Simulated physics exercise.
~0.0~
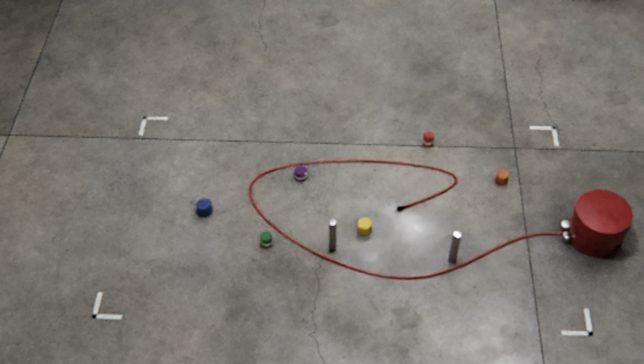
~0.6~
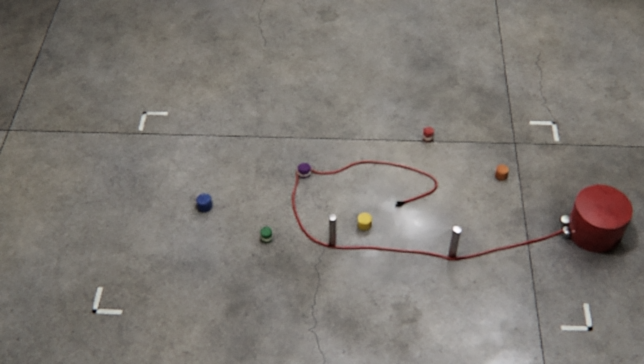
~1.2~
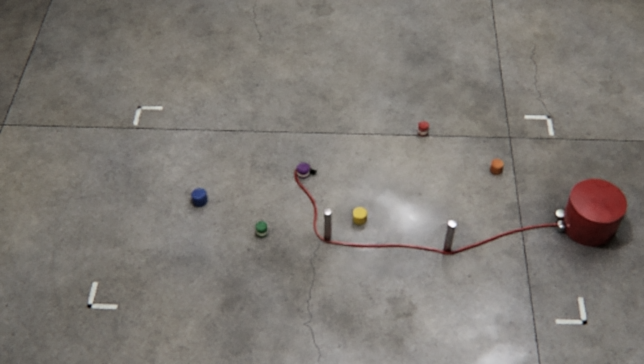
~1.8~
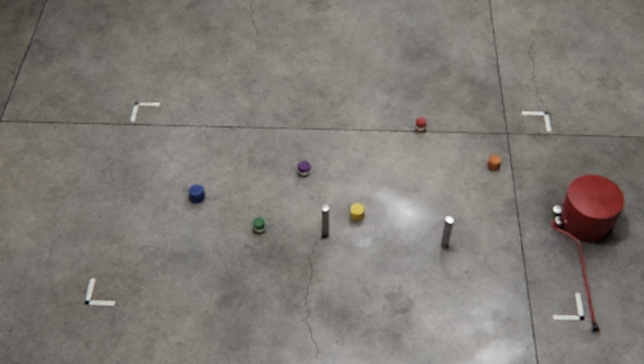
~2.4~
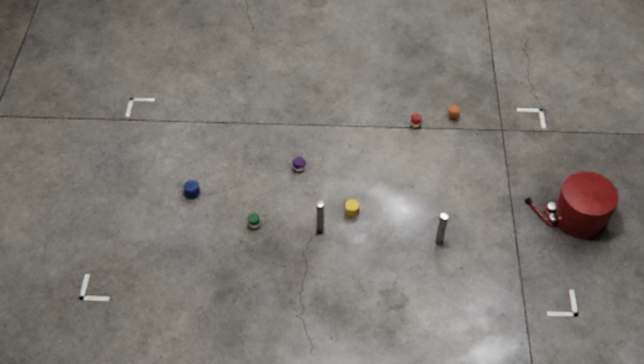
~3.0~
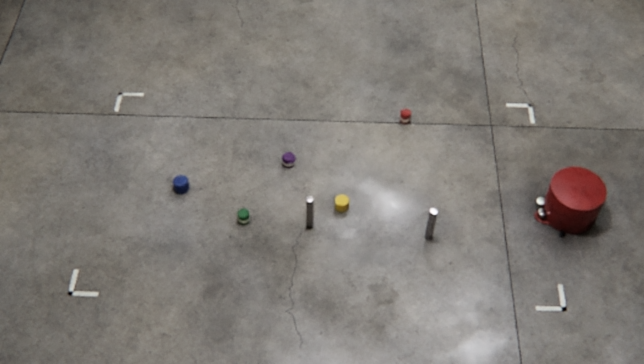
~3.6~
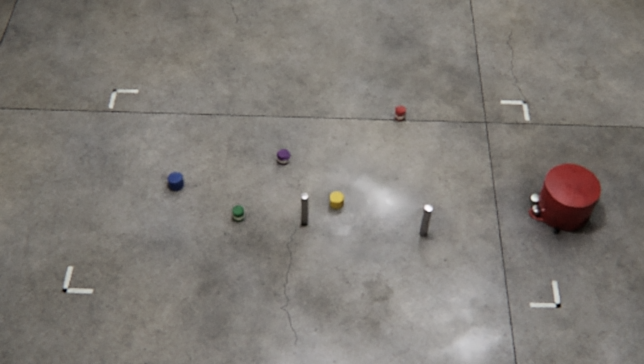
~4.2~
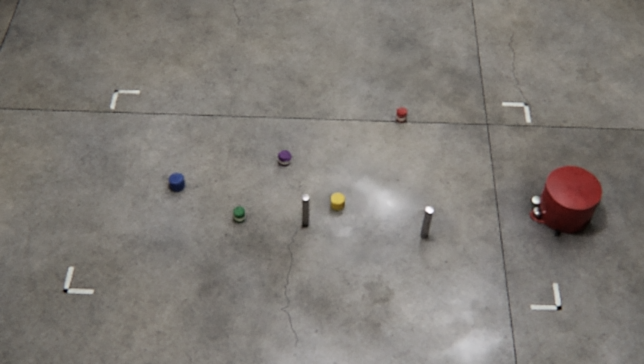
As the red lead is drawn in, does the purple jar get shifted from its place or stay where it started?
The purple jar is shifted a little from its place. The yellow tub stays put and the green tin hardly stirs.
